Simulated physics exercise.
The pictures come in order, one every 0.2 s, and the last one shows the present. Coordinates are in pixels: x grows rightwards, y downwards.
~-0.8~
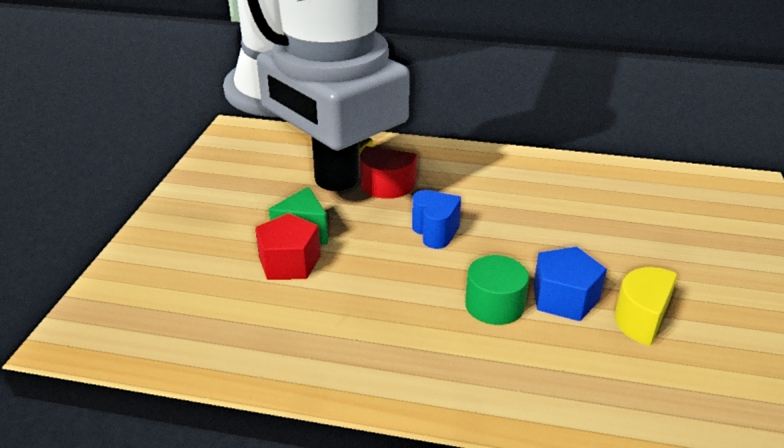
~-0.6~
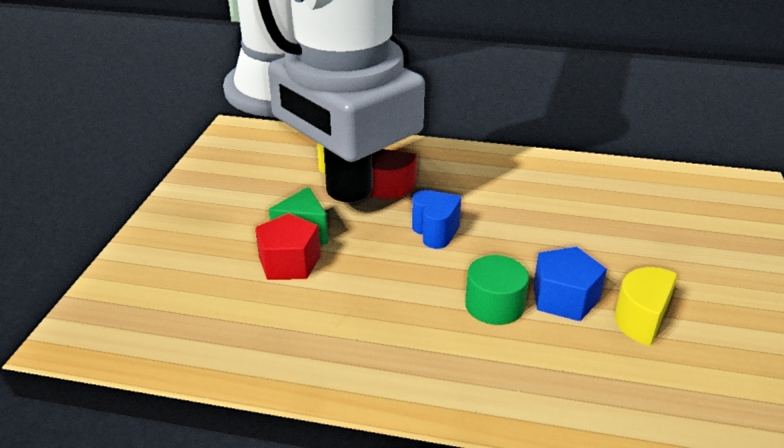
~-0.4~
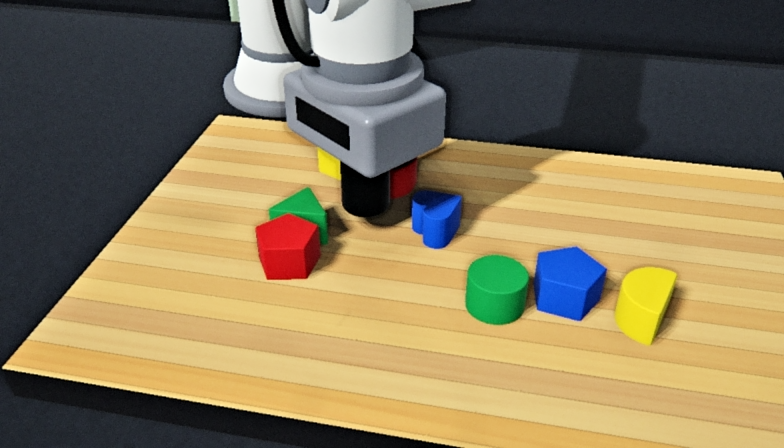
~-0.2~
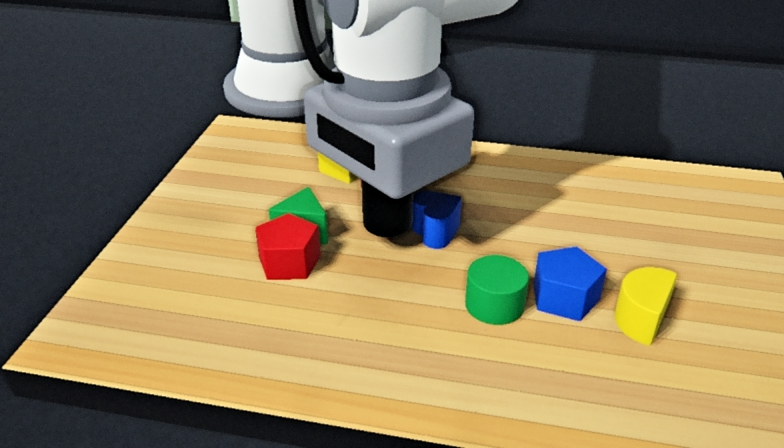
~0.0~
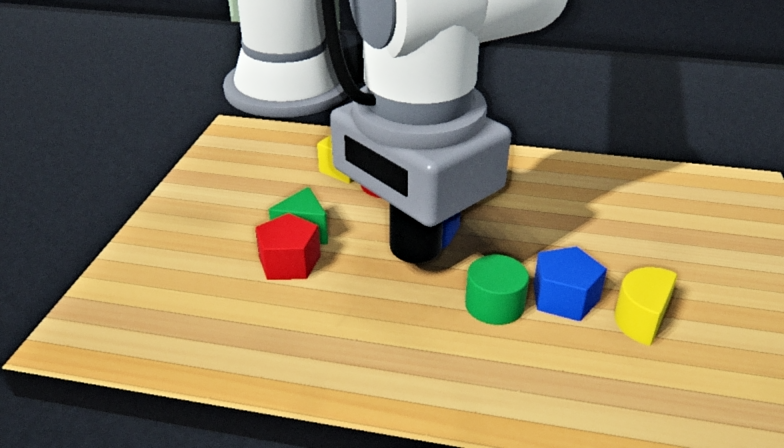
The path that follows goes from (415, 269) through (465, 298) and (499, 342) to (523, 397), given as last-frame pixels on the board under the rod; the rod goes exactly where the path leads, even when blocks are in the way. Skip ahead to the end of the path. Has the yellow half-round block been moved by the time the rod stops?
Final answer: No.
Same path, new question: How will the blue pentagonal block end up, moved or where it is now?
It is carried off its spot.
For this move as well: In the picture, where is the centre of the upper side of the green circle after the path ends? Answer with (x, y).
It is at (570, 314).
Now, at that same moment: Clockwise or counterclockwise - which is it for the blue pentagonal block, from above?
Rotation: Counter-clockwise.
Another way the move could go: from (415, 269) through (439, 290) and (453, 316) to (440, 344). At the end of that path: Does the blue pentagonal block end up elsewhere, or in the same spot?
Stays where it is.
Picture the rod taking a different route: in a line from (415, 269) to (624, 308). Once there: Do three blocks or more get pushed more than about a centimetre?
Short answer: Yes.
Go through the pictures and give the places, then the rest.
Rod tip at (337, 181); block tops, green circle at (498, 273); blue pentagonal block at (570, 266); yellow half-round block at (650, 286), in the first picture.
Rod at (349, 191); blocks unchanged, in the second picture.
Rod at (366, 206); blocks unchanged, in the third picture.
Rod at (388, 225); blocks unchanged, in the fourth picture.
Rod at (416, 249); green circle at (498, 273); blue pentagonal block at (570, 266); yellow half-round block at (650, 286), in the fifth picture.
The first path, step by step. One third of the way, rod at (467, 278); green circle at (523, 285); blue pentagonal block at (576, 267), turned 15° anticlockwise.
Two thirds of the way, rod at (502, 322); green circle at (566, 311); blue pentagonal block at (586, 270), turned 40° anticlockwise.
At the end, rod at (526, 376); green circle at (570, 314); blue pentagonal block at (586, 270), turned 40° anticlockwise; yellow half-round block in place.
